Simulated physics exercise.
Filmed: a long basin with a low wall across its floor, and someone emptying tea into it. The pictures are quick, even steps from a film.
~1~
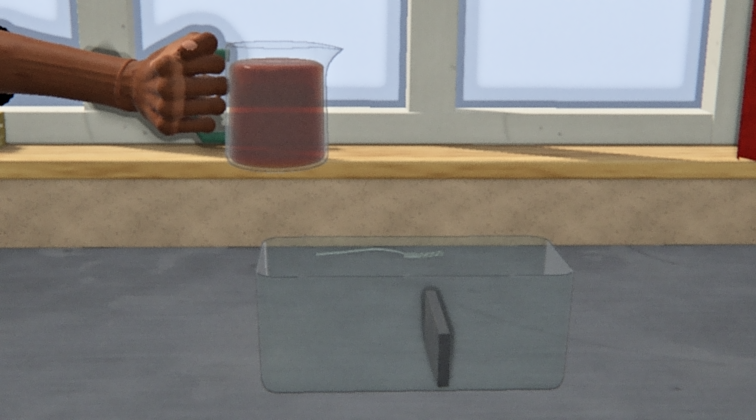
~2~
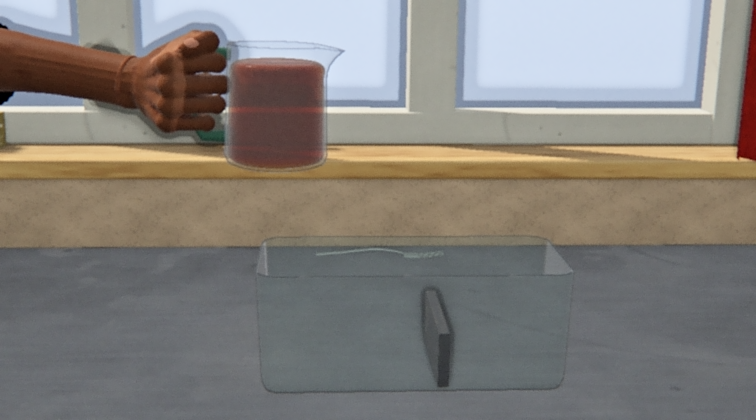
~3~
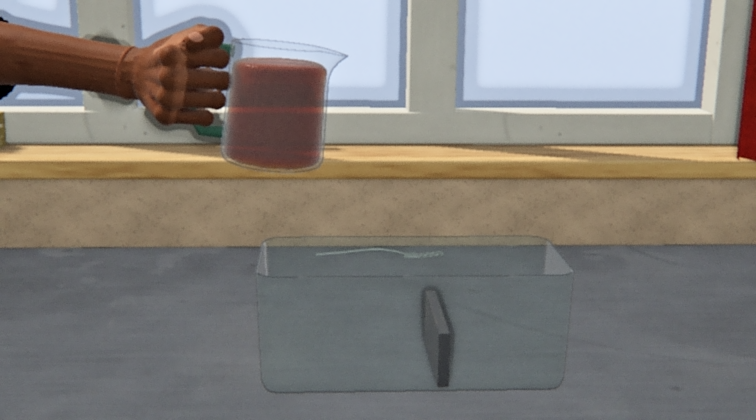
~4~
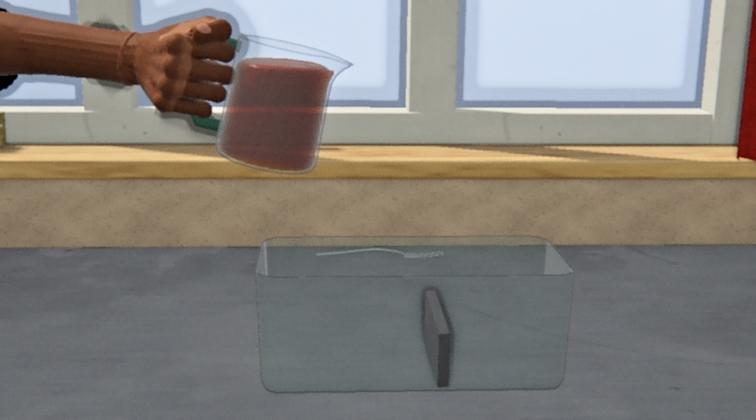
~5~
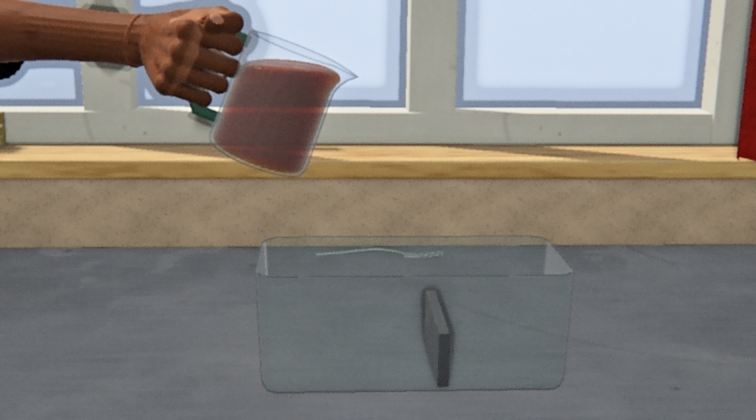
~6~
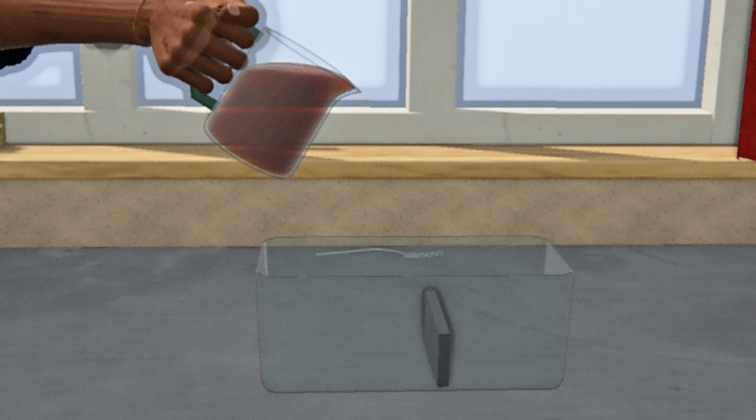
A hand tilts a glass jug of reddish-brown liquid rightward above a clear, empty basin.
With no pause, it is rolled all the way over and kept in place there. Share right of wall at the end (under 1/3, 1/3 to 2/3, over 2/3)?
Lowest of three bands.
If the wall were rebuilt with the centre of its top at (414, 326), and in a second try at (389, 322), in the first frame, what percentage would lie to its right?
Note - case one near 65 %, case two near 90 %.
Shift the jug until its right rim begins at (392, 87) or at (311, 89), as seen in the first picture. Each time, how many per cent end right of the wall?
It would come to near 75 per cent, and then near 5 per cent.
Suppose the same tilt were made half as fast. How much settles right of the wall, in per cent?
About 10 per cent.
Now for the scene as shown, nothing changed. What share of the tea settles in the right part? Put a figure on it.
Roughly 5 %.
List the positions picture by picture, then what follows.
Tilt 0°; pouring edge (343, 48); surface from (230, 63) to (325, 64); the long basin's rim runs from (260, 258) to (560, 256); the wall's top is at (437, 312), in the first frame.
Tilt 1°; pouring edge (345, 49); surface from (231, 62) to (326, 65), in the second frame.
Tilt 6°; pouring edge (348, 55); surface from (234, 61) to (328, 66), in the third frame.
Tilt 12°; pouring edge (354, 63); surface from (235, 66) to (334, 68), in the fourth frame.
Tilt 21°; pouring edge (359, 76); surface from (234, 79) to (343, 72), in the fifth frame.
Tilt 32°; pouring edge (362, 91); surface from (223, 94) to (354, 80), in the sixth frame.
A moment on, the jug is tipped on its side and 66 per cent is still to pour, 8 is left of the wall and 0 right of it.
Next, the jug is tipped on its side and 27 per cent is still to pour, 48 is left of the wall and 3 right of it.
Then the jug is tipped on its side and 11 per cent is still to pour, 70 is left of the wall and 6 right of it.
Later the jug is tipped on its side and 4 per cent is still to pour, 82 is left of the wall and 6 right of it.
At rest 88 per cent lies left of the wall, 6 right of it and 5 outside.
